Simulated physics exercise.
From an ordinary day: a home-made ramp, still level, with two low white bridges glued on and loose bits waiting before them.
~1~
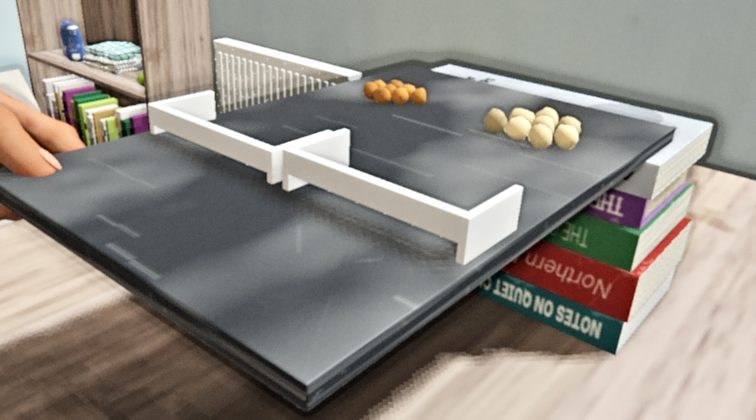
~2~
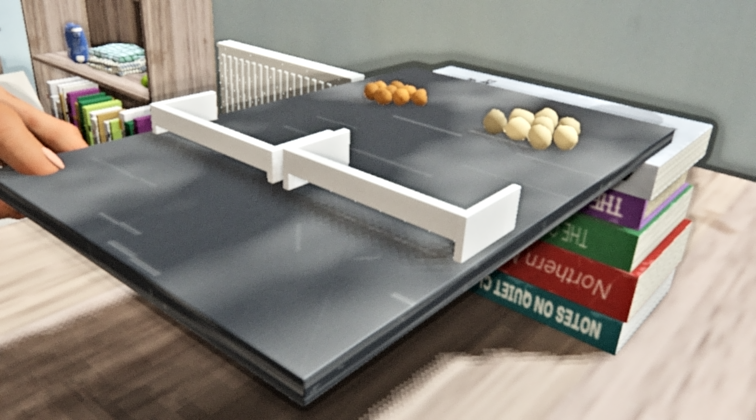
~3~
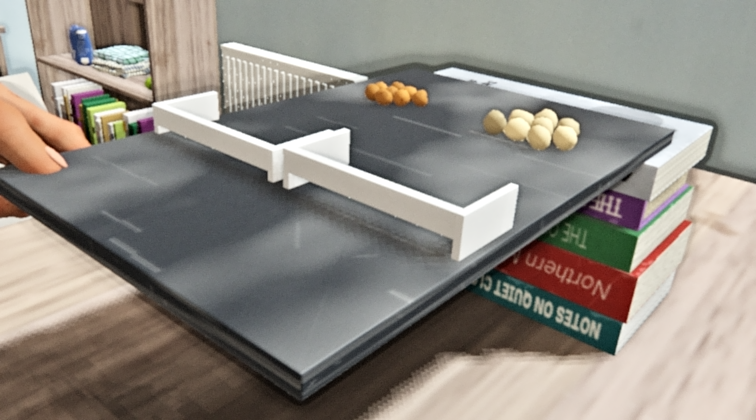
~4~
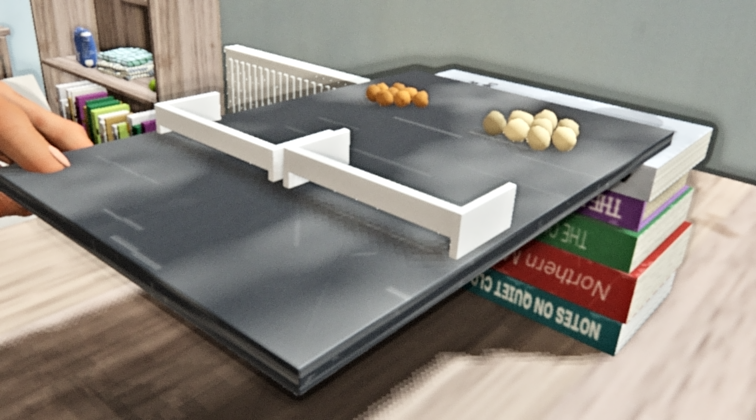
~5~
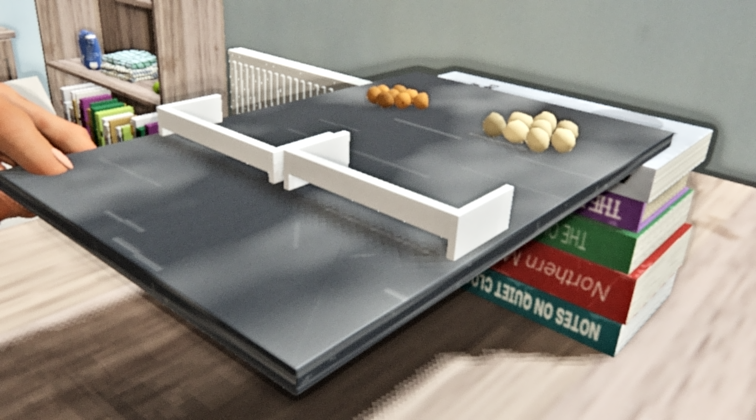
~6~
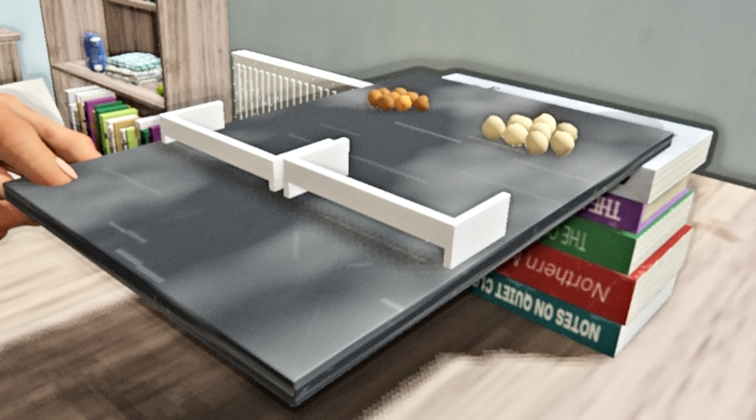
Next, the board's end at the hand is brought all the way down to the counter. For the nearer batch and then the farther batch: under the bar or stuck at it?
The nearer batch gets stuck; the farther batch gets stuck.
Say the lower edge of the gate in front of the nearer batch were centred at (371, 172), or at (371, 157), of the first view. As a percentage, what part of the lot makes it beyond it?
About 100 per cent the first time and 100 per cent the second.
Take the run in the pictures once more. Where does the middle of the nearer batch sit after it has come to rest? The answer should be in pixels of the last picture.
Resting middle: Approx. (381, 349).
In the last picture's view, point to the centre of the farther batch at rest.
Centre at rest, last frame: Approx. (251, 277) px.
Then, 0.48 s past the last view, board sloping at 13°; nearer batch where it was; farther batch where it was.
Then, 0.99 s past the last view, board sloping at 26°; nearer batch has reached its gate; farther batch on its way down.
Then, 1.59 s past the last view, board resting at 29°; nearer batch has reached its gate; farther batch has reached its gate.
Finally, board resting at 29°; nearer batch gathered behind its gate; farther batch gathered behind its gate.
